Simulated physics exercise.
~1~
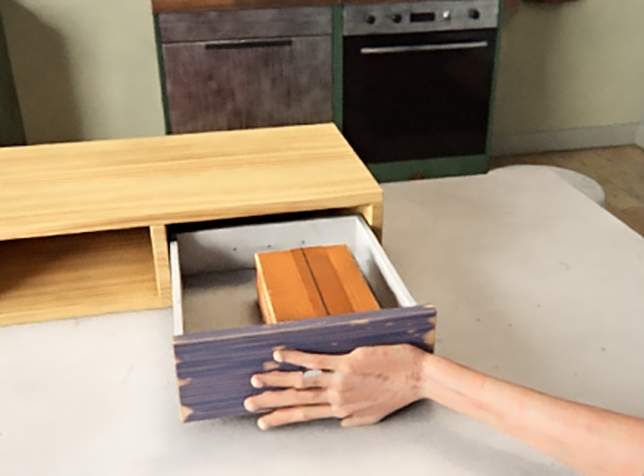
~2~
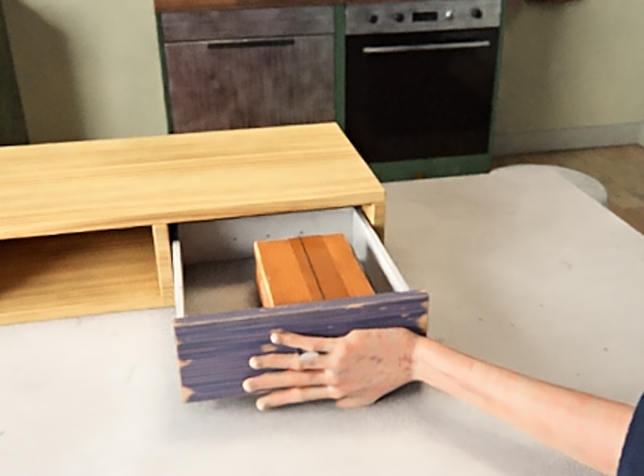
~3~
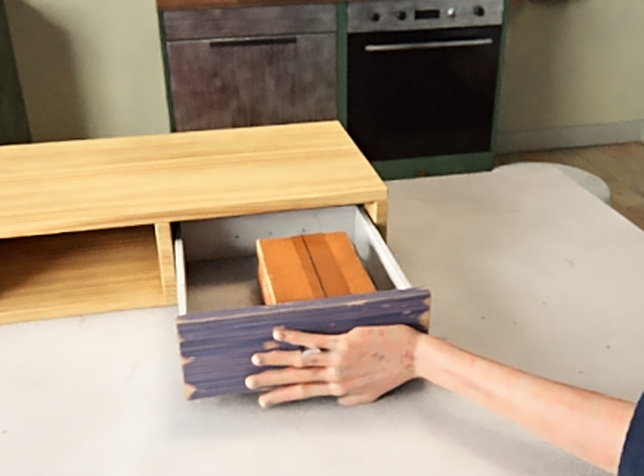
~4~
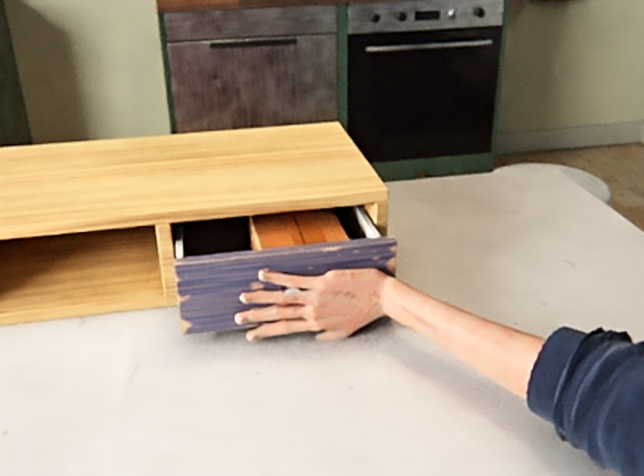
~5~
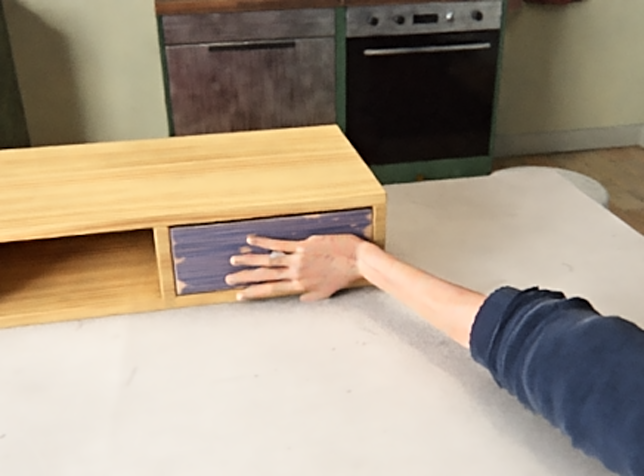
The video shows an open drawer with a worn purple-blue front in a light wooden chest, holding an orange box. A hand pressed against the front pushes the drawer inward, carrying the box out of sight, until the drawer is fully closed with the hand still resting on it.
